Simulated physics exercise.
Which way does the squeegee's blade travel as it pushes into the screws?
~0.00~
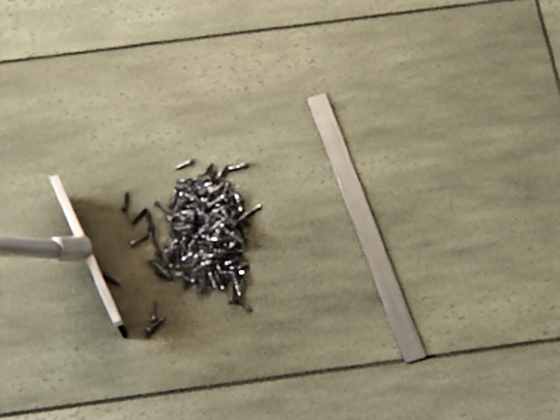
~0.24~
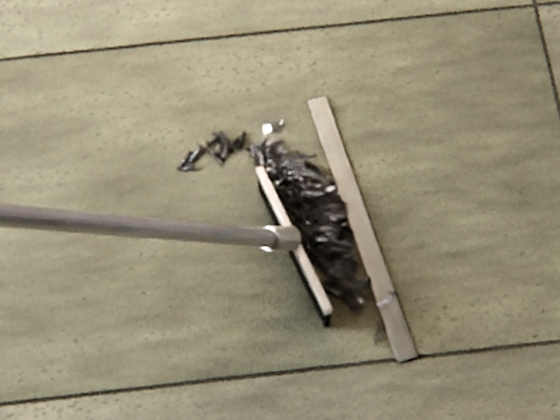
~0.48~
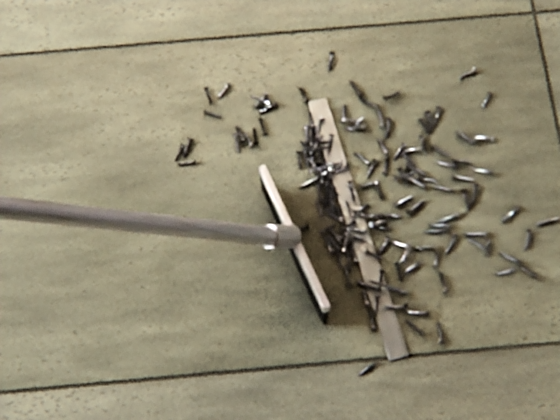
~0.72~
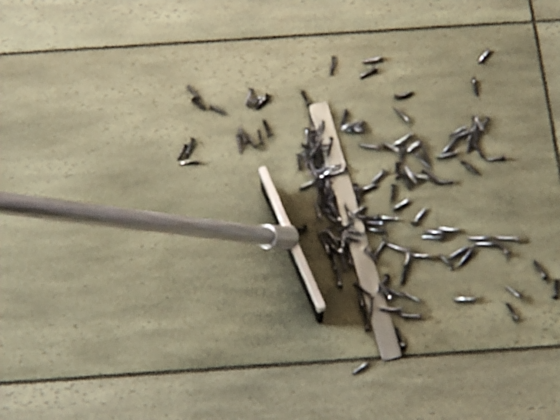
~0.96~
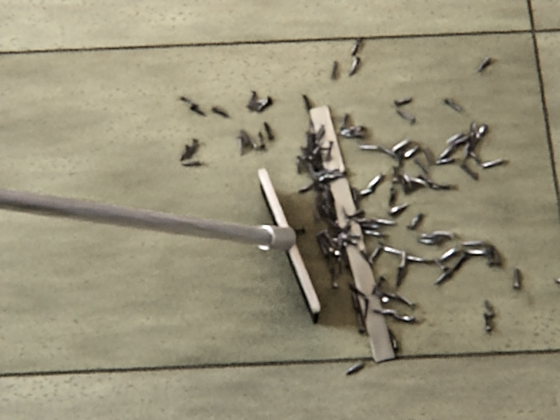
The blade travels to the right, driving the screws toward the pale strip.
